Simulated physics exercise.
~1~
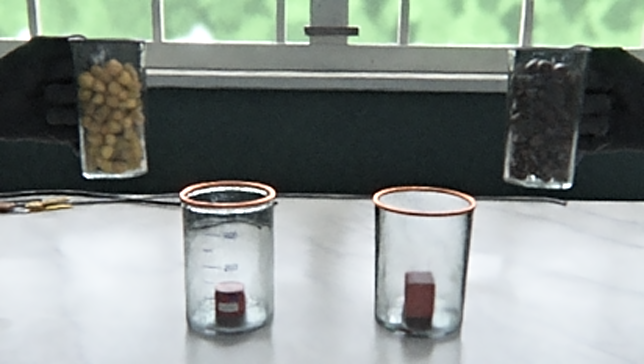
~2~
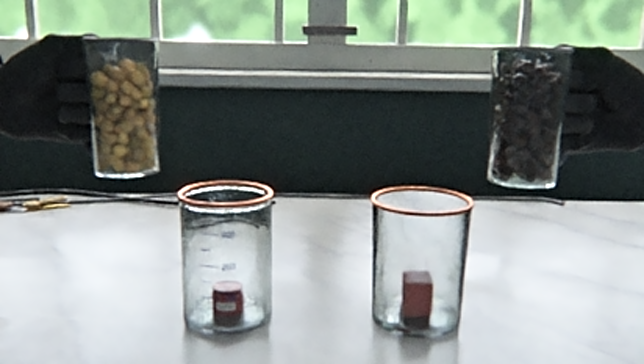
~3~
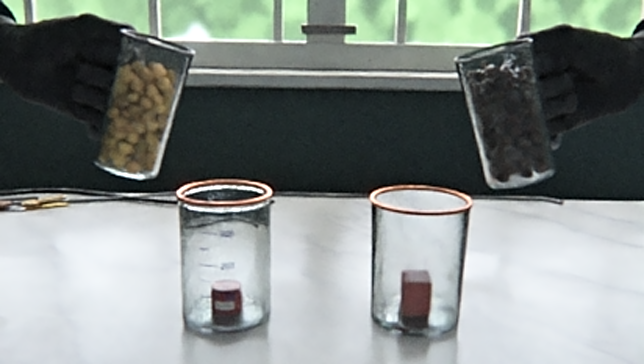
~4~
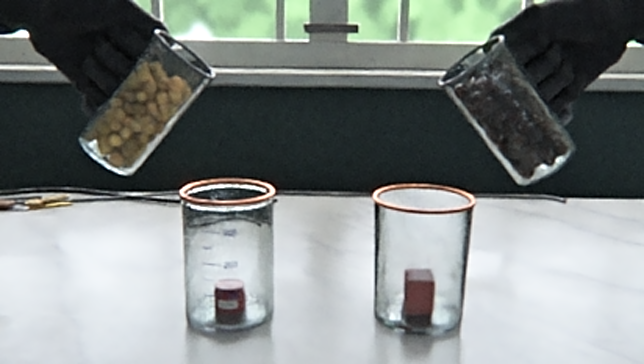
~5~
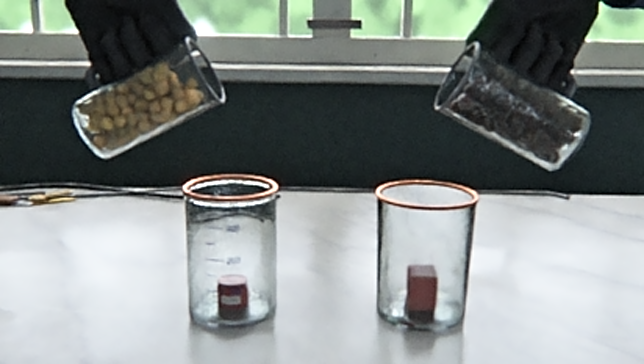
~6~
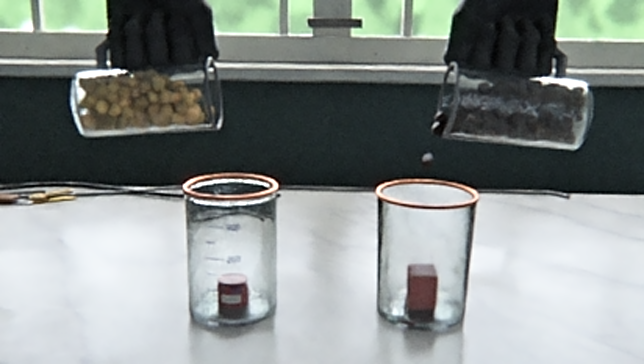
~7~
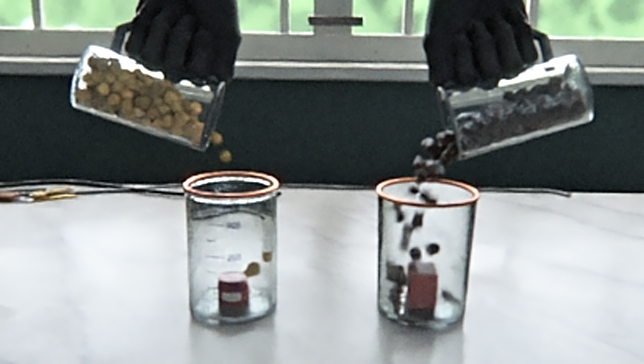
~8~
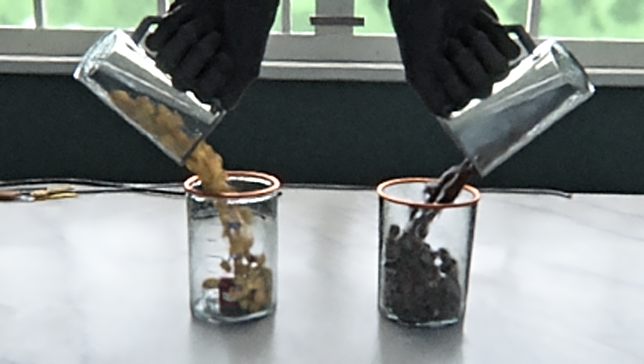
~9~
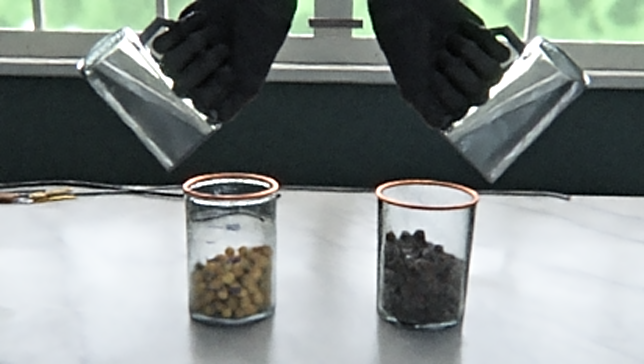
To begin with, two dark-gloved hands hold clear cups upright above a pale tabletop, the left one filled with yellowish-tan pieces and the right one with dark pieces. Below them stand a beaker and a glass with orange rims, each holding a small reddish block. The hands move inward and tip the cups toward each other until they lie on their sides. A few dark pieces drop first on the right, then tan ones follow on the left. Both streams thicken as the cups tilt further. Finally, the emptied cups hang tipped over heaps that hide both blocks.
